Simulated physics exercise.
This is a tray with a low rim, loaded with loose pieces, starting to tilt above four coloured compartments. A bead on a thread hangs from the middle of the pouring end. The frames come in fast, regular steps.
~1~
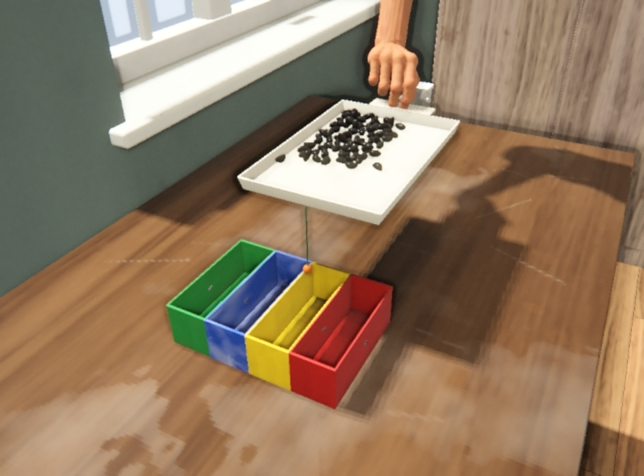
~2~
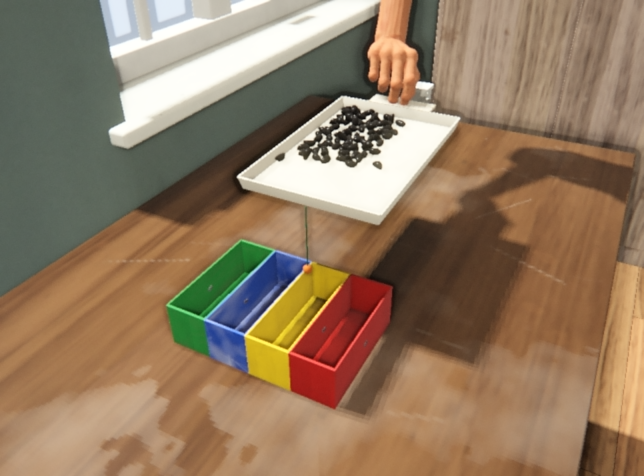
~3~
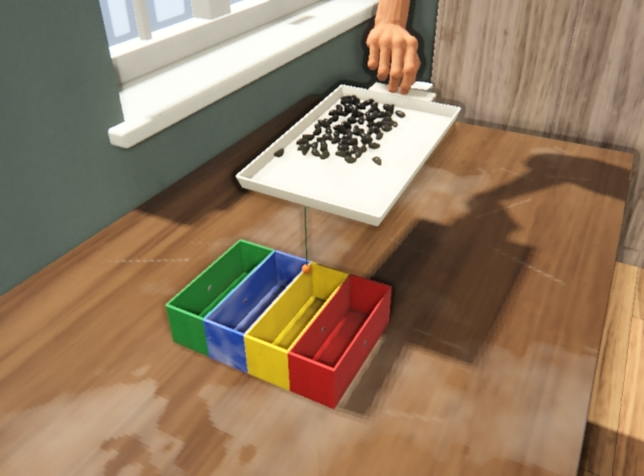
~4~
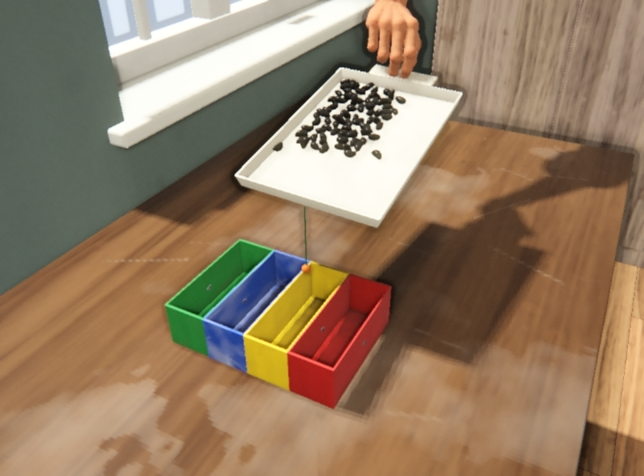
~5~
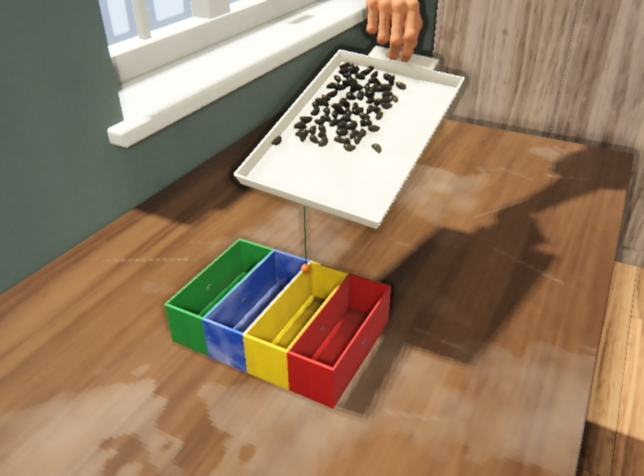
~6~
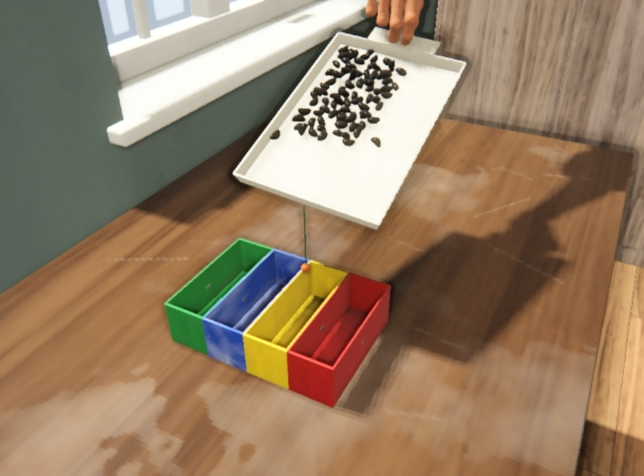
To begin with, a hand holds a nearly level white tray of black beans above a wooden table, near four open compartments coloured green, blue, yellow and red. The hand then raises the far end, steadily tilting the tray toward the compartments, while the beans stay clustered on its upper part.
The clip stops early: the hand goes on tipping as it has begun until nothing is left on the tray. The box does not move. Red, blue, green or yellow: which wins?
The red one ends fullest.
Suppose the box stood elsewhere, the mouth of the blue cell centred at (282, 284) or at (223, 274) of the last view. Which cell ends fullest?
One: That red cell. Two: That red cell.
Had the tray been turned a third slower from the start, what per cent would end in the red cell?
Roughly 50 in a hundred.
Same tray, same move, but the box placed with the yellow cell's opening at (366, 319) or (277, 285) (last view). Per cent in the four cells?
Roughly 100 per cent, and 40 per cent.
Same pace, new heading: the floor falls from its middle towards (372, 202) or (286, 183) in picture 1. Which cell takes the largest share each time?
At the first place the red one, at the second the cell in green.
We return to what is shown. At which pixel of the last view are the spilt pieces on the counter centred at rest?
Near (398, 434).
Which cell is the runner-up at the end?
Next in line is the yellow cell.
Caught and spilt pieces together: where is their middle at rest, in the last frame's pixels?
Near (329, 354).
Soon, tray tipped steeply; nearly all on the tray; a small part falling or outside the box.
A while on, tray tipped past a quarter turn; about a third on the tray; about a quarter in the red cell; a small part in the yellow cell; a stray few in the blue cell; about a quarter falling or outside the box.
Towards the end, tray tipped past a quarter turn; about half in the red cell; about a quarter in the yellow cell; a small part in the blue cell; about a quarter falling or outside the box.
Finally, tray tipped past a quarter turn; about half in the red cell; about a quarter in the yellow cell; a small part in the blue cell; none in the green cell; about a quarter outside the box.
